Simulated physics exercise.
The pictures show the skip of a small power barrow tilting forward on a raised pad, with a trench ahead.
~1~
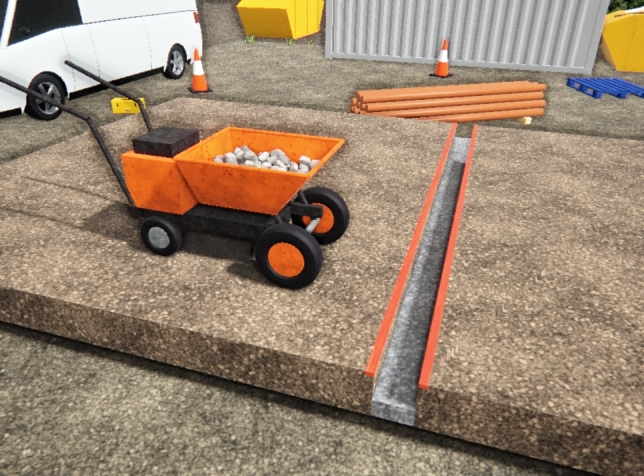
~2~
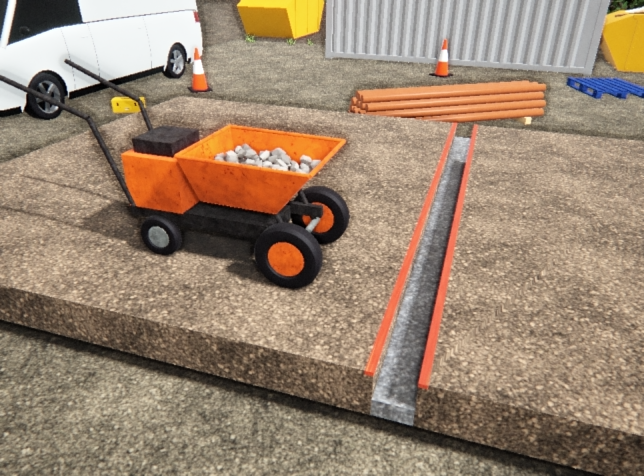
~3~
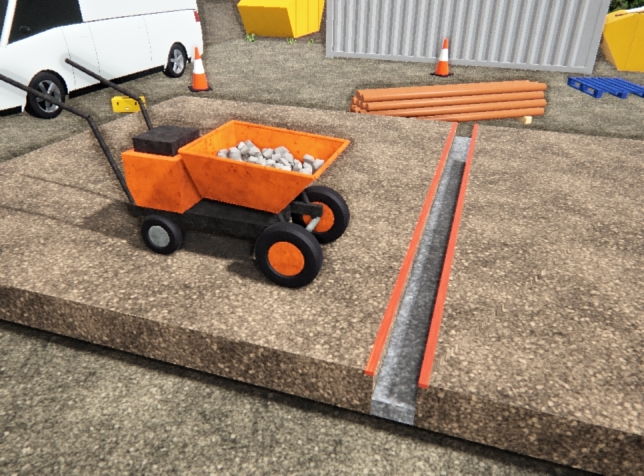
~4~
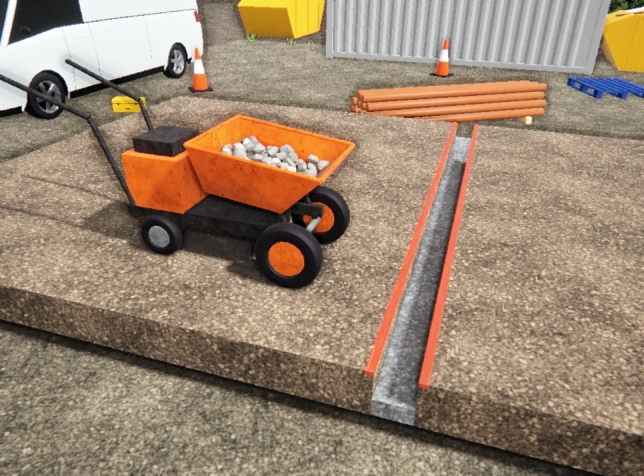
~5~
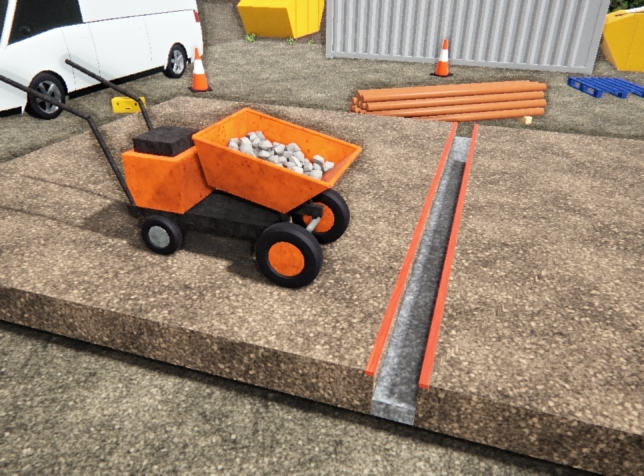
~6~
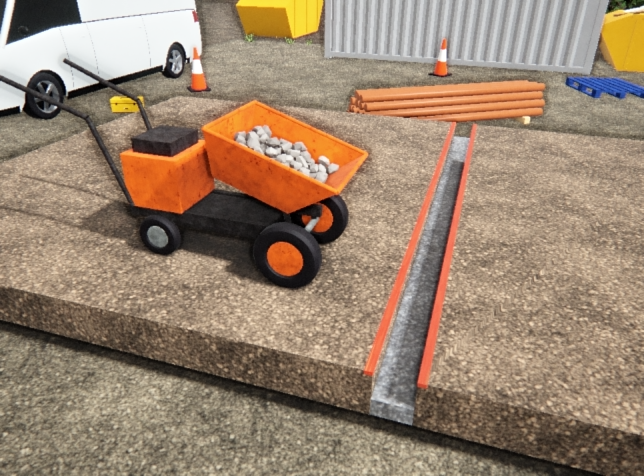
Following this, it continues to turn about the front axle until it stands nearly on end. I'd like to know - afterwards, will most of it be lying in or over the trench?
Yes: Inside: The greater amount.
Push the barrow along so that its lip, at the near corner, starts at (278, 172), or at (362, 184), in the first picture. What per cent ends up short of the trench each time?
In order, 50 % followed by 0 %.
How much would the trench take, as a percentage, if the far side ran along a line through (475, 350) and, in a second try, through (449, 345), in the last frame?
In order: 90 per cent, then 90 per cent.
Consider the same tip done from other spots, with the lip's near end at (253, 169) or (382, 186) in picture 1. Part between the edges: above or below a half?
A minority / a minority.
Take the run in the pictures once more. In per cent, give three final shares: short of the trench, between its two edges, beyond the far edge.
Out of a hundred: Short 20; between 80; beyond 0.
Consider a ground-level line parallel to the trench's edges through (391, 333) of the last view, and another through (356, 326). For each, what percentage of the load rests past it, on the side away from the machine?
In order: 80 percent, then 100 percent.
Soon, skip tipped steeply; all in the skip.
A while on, skip tipped right over; about two thirds in the skip; a small part short of the trench; about a quarter in or heaped over the trench; a stray few falling.
Towards the end, skip tipped right over; a stray few in the skip; about a quarter short of the trench; most in or heaped over the trench; a stray few beyond it.
Finally, skip tipped right over; about a quarter short of the trench; most in or heaped over the trench; a stray few beyond it.
